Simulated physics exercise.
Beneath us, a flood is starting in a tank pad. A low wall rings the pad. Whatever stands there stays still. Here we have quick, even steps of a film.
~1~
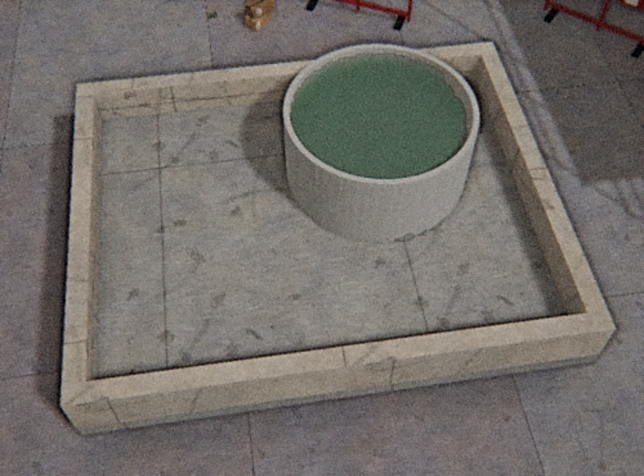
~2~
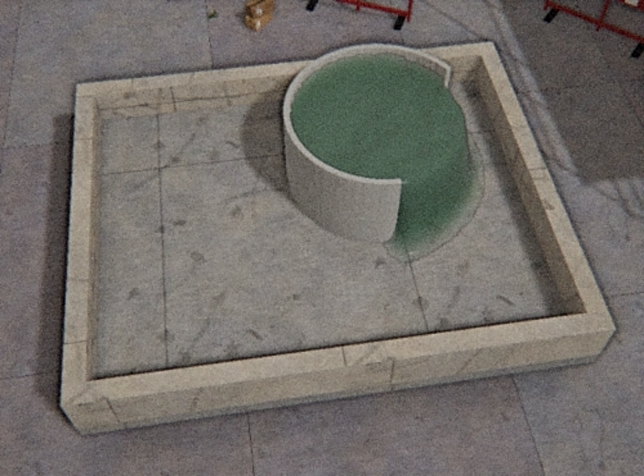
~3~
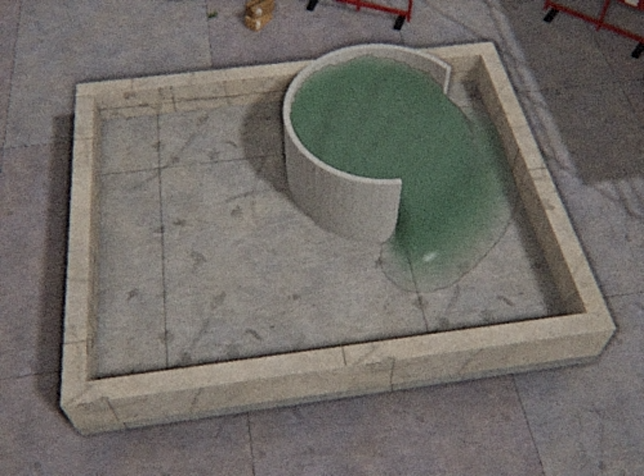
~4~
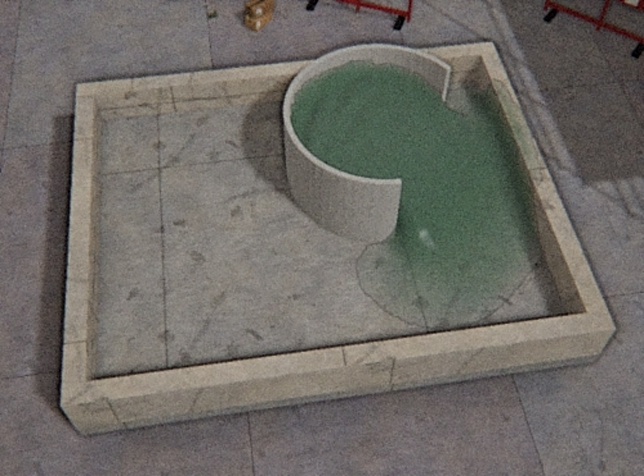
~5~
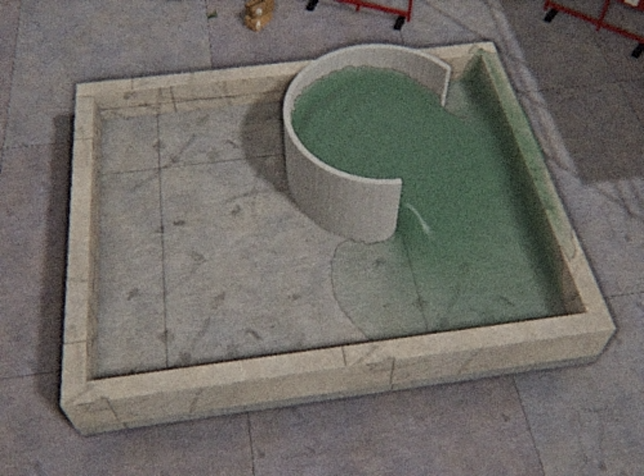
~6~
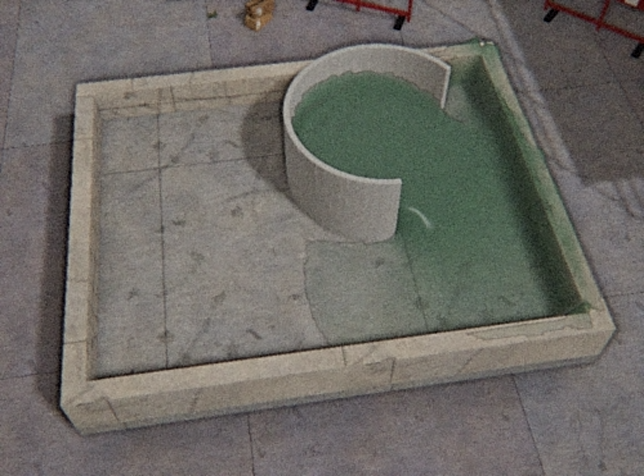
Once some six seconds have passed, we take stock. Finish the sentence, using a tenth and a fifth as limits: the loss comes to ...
The loss comes to between a tenth and a fifth.
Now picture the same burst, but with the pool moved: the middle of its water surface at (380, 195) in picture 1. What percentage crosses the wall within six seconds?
16 per cent.
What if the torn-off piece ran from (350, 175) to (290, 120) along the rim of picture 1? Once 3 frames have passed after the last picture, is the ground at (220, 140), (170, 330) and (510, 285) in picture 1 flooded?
Soaked, soaked, spared.
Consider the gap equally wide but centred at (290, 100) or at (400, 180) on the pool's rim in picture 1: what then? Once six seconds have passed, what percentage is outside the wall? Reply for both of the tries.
Case one: 8 percent; case two: 6 percent.
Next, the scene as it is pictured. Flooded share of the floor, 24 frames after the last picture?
My best guess is some 100 %.
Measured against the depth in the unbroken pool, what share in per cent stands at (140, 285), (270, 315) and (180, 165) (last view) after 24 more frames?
In order: About 20, 10 and 20 in a hundred.
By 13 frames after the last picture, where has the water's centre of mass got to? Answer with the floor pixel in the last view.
The water centres close to (403, 222).
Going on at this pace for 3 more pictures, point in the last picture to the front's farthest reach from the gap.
I'd put it around (246, 379).
A moment on, water covers 35 % of the floor; the low wall has let 4 % over.
Next, water covers 35 % of the floor; the low wall has let 7 % over.
Then, water covers 75 % of the floor; the low wall has let 13 % over.
Later, water covers 80 % of the floor; the low wall has let 13 % over.
In the end, water covers 80 % of the floor; the low wall has let 13 % over.
